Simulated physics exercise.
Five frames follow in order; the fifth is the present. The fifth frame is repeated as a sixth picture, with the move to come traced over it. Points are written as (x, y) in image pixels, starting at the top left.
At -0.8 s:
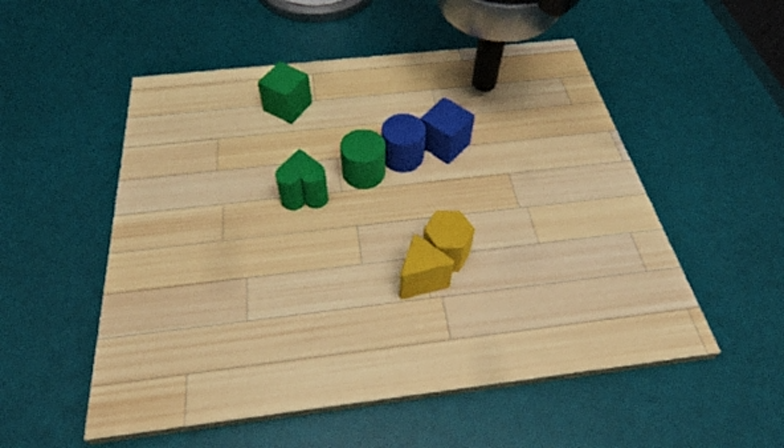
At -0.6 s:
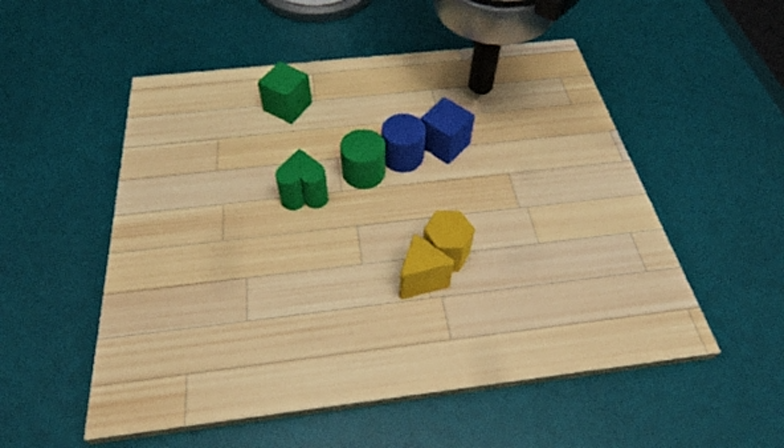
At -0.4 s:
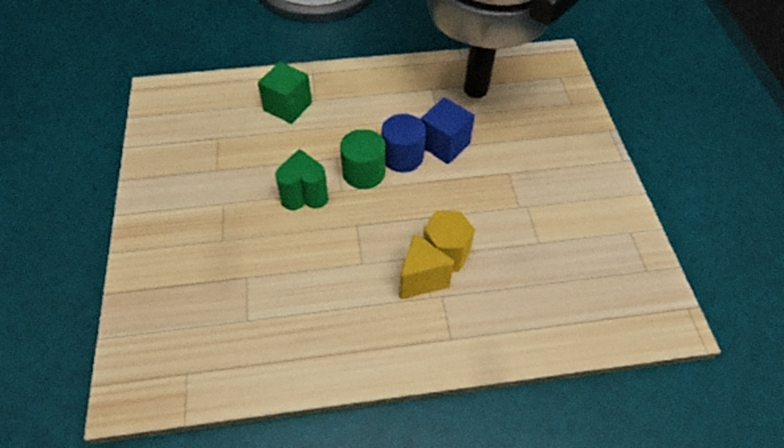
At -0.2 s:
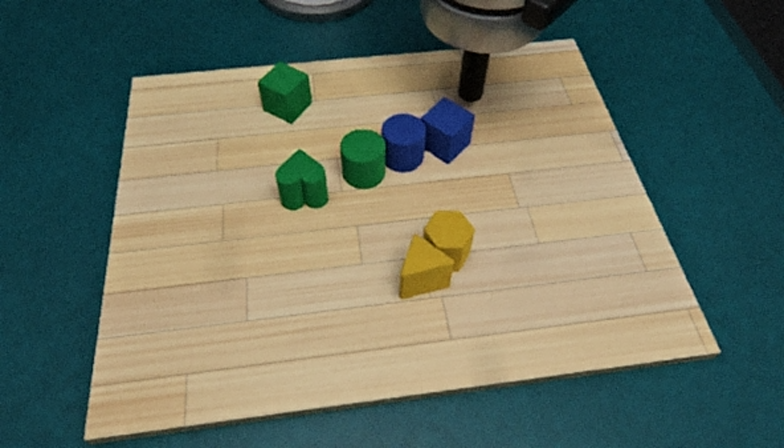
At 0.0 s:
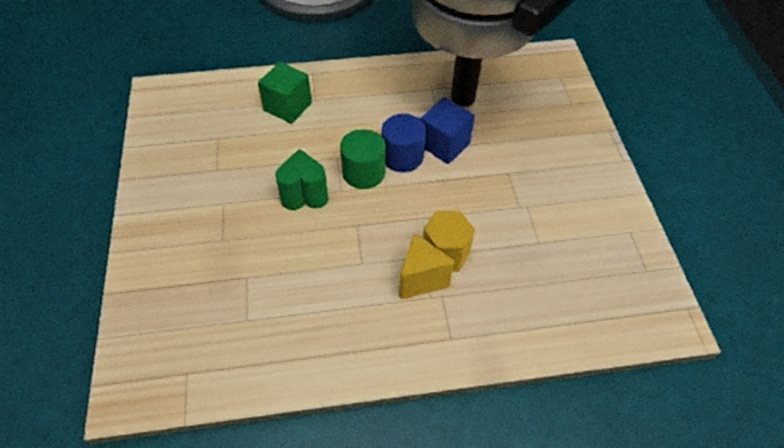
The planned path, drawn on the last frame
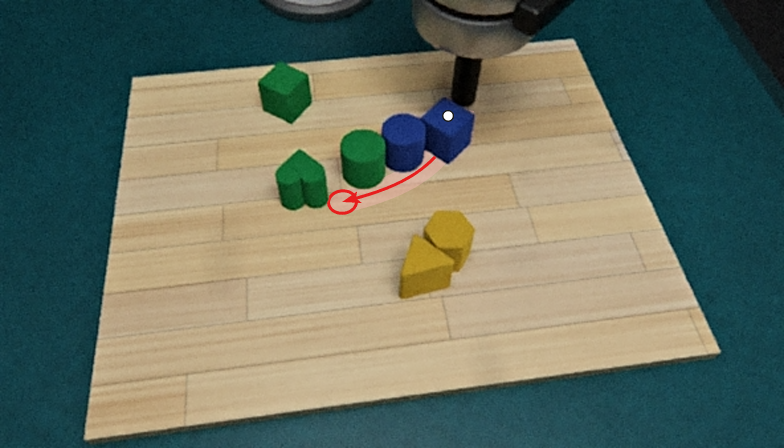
On a wooden board, a dark post moves slightly down and left near still blocks.
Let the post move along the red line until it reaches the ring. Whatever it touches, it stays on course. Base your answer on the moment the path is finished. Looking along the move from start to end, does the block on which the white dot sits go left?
I expect so.
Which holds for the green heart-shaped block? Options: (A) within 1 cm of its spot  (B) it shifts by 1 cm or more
It's B.
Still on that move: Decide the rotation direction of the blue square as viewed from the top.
Spins counterclockwise.
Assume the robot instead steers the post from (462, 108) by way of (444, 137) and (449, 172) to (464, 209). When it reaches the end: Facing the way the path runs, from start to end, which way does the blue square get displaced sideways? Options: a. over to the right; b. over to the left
(b)
Path on the board, from (462, 108) by way of (442, 148) and (401, 182) to (343, 202); the dot is on the blue square.
The first path, step by step. One third of the way, post at (443, 140); green circular block at (346, 149); blue circular block at (392, 144); blue square at (439, 146), turned 20° anticlockwise.
Two thirds of the way, post at (400, 174); green heart-shaped block at (289, 172); green circular block at (319, 148); blue circular block at (365, 148); blue square at (430, 175), turned 65° anticlockwise.
At the end, post at (342, 194); green heart-shaped block at (286, 172); green circular block at (297, 137); blue circular block at (341, 144); blue square at (430, 176), turned 70° anticlockwise.
